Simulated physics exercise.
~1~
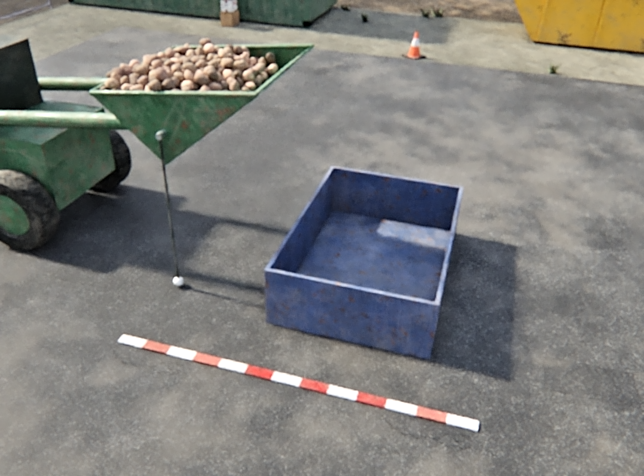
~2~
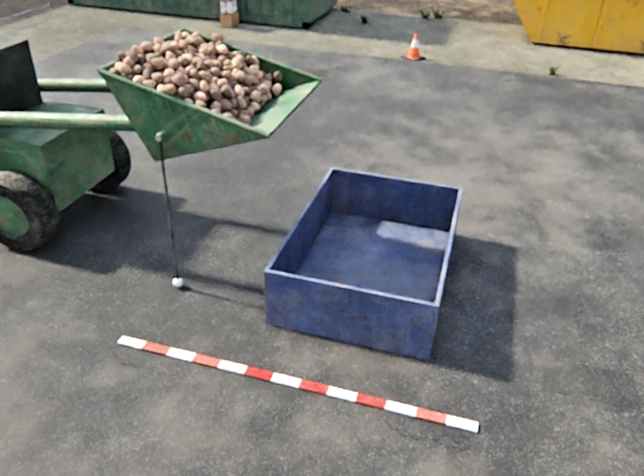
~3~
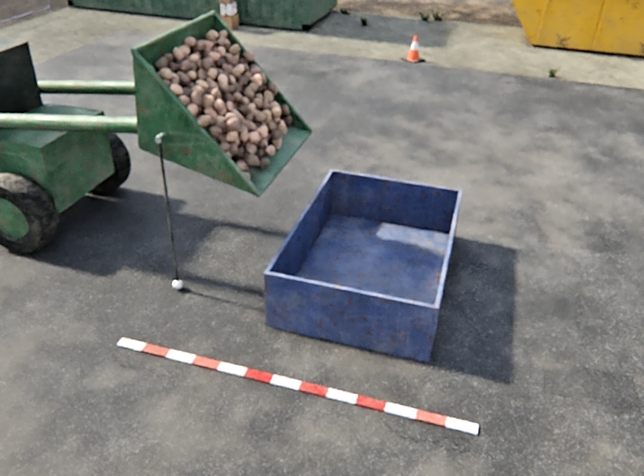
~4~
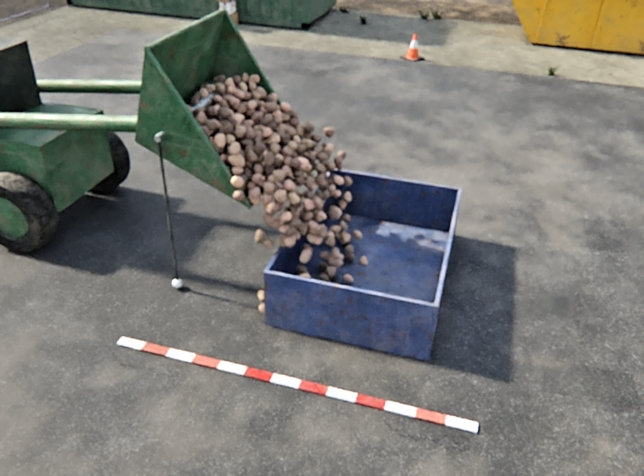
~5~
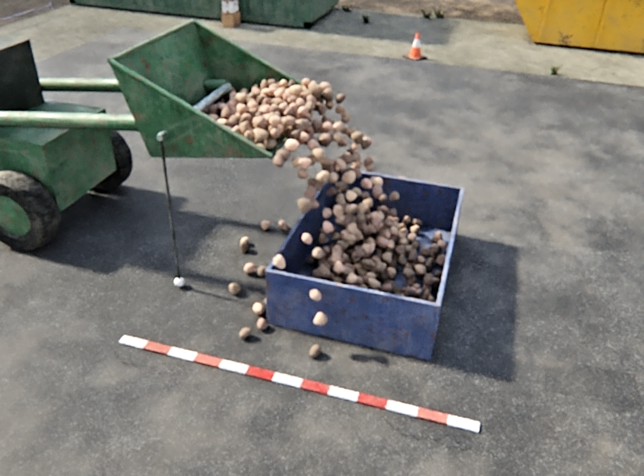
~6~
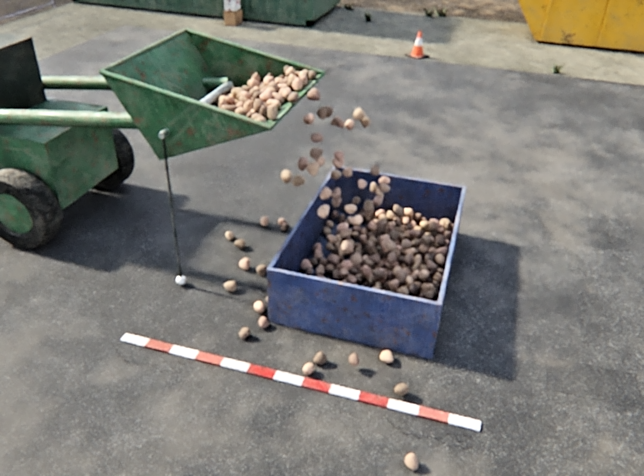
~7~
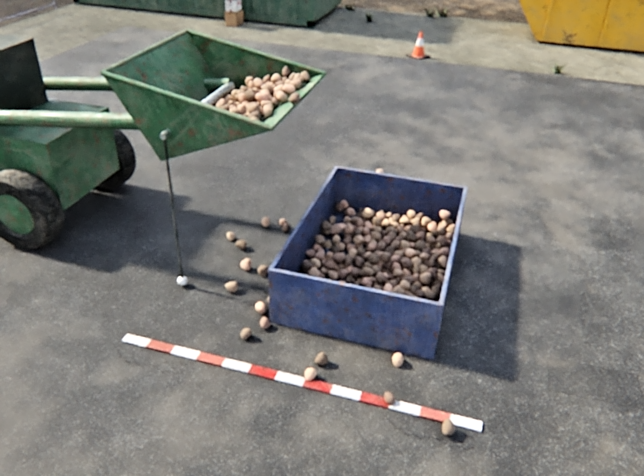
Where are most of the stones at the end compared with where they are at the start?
At the start the stones are all heaped in the green bucket at the upper left. By the end most of them lie lower and to the right, in the blue bin, with a smaller part still in the bucket and a few on the ground.
The clip opens on a green loader at the left holding a bucket heaped with round, brownish stones, with an open blue bin standing on the tarmac to its right. The bucket tips forward steadily while the stones at first stay in it. Then they pour over the front edge in a thick stream, most dropping into the bin and a few landing on the ground. The bucket swings back up partway, and the stream thins and stops. At the end most stones lie in the bin, a smaller heap remains in the bucket, and several are scattered near the striped strip and beside the bin.
